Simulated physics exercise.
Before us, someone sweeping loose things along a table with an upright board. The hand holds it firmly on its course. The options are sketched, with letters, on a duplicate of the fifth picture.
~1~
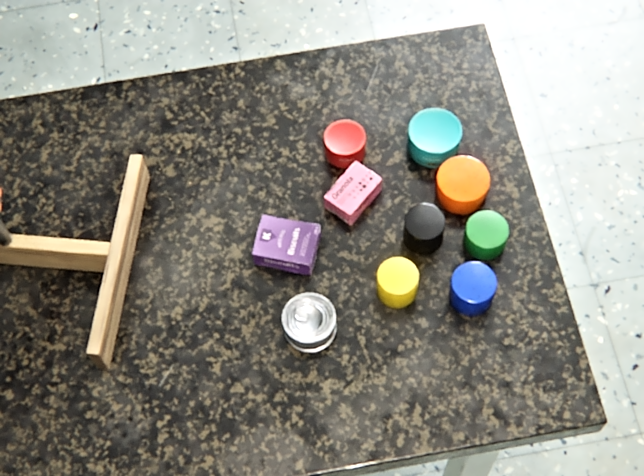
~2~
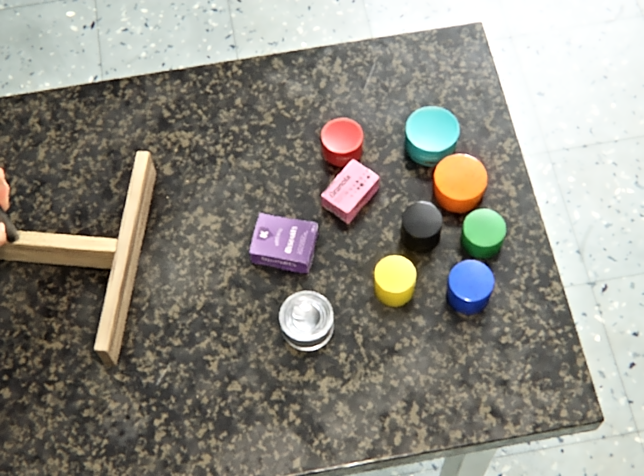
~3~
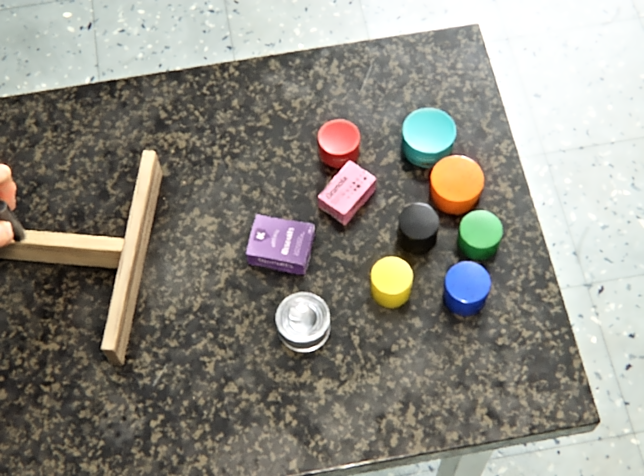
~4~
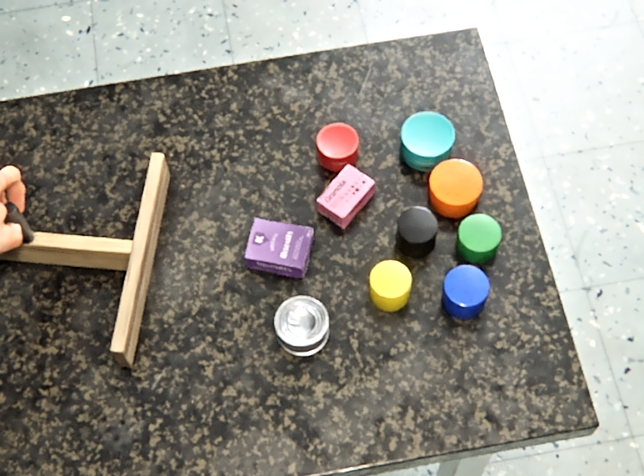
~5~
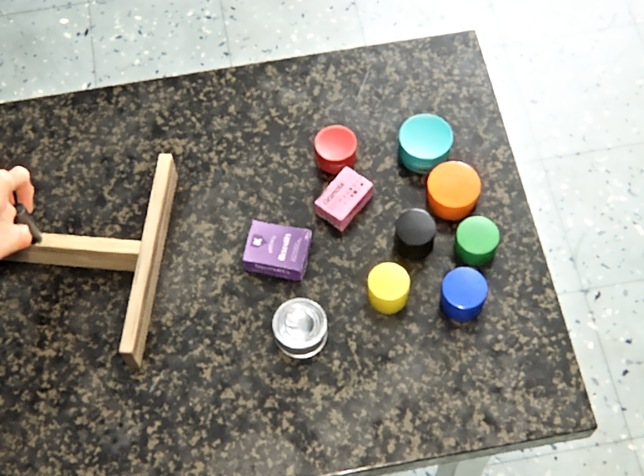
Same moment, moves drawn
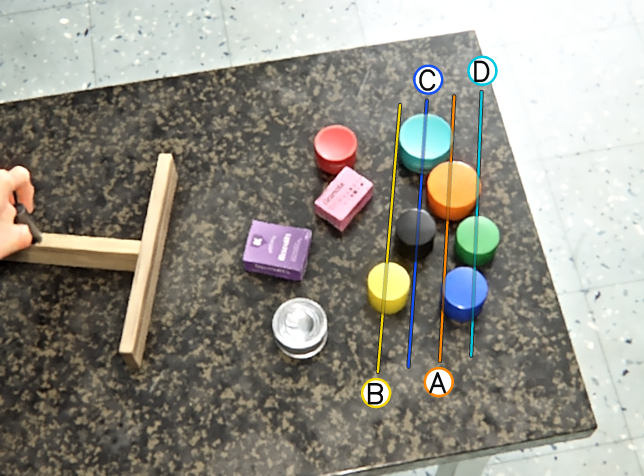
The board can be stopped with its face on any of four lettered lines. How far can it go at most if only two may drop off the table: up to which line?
The farthest such stop is A.
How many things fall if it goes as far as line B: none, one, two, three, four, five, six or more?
By then, none.
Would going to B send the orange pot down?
No.
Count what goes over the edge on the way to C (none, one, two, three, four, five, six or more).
By then, none.
On the marked copy, A at (448, 220); B at (390, 230); C at (418, 225); D at (477, 215).
With A. Early on, board (255, 230); purple packet (295, 246); green tin (476, 242).
Further on, board (365, 212); green tin (492, 243); turquoise jar (447, 143).
At the end, board (445, 198); turquoise jar over the edge; green tin over the edge; two fallen.
As for the rest, B is within the limit but short; C is within the limit but short; D drops four.
